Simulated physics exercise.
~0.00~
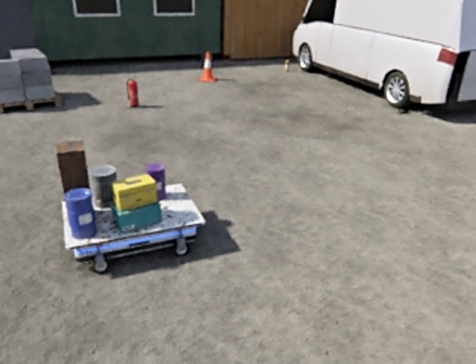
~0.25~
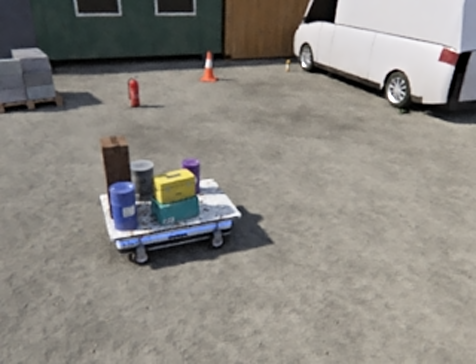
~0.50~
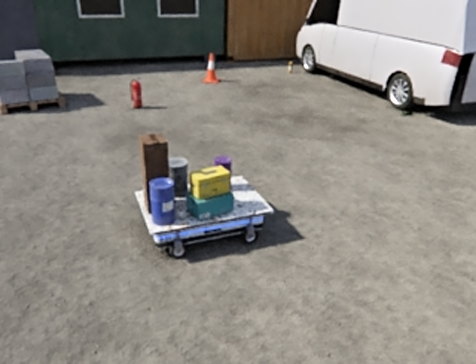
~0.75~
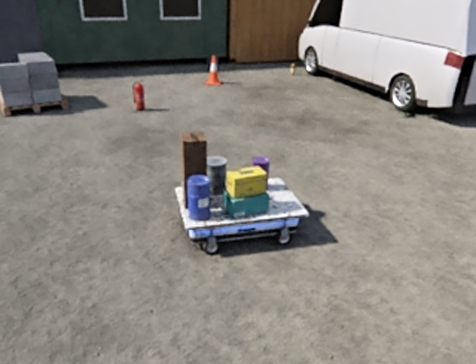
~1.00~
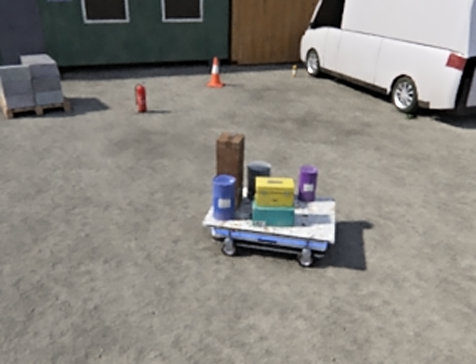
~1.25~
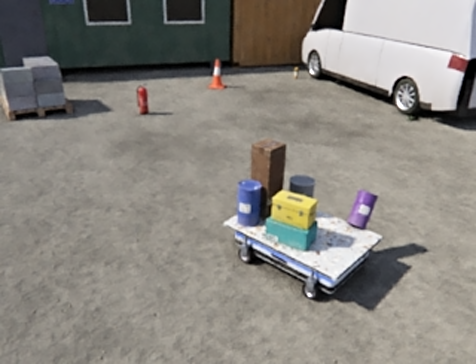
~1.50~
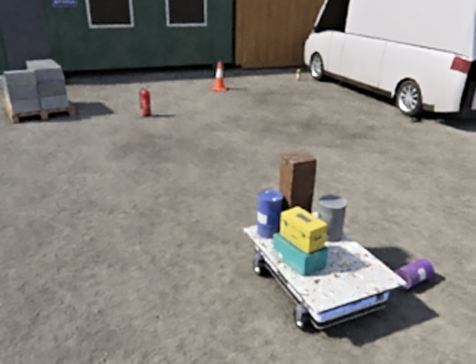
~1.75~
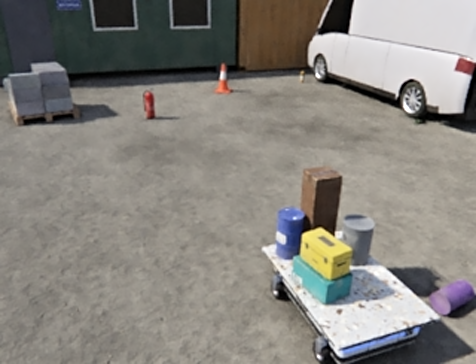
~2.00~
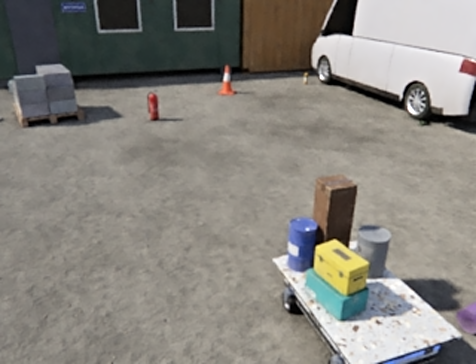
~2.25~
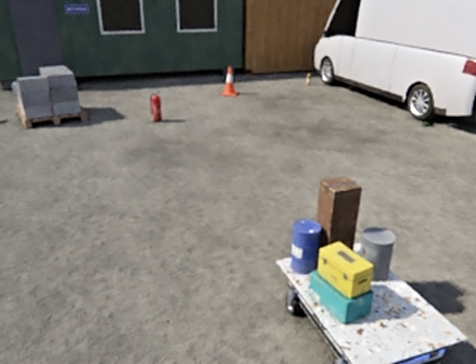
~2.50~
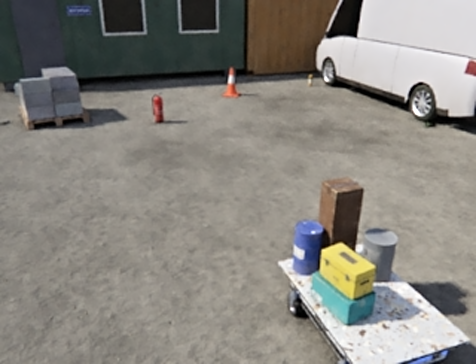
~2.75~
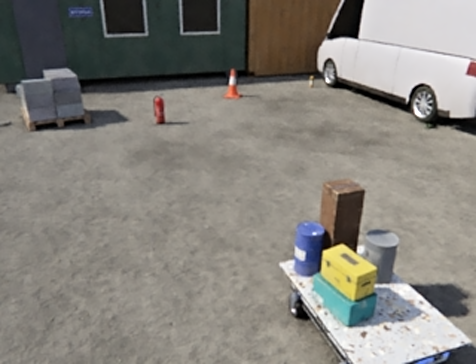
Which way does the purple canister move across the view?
The purple canister moves to the right, first riding on the cart and then falling off it.
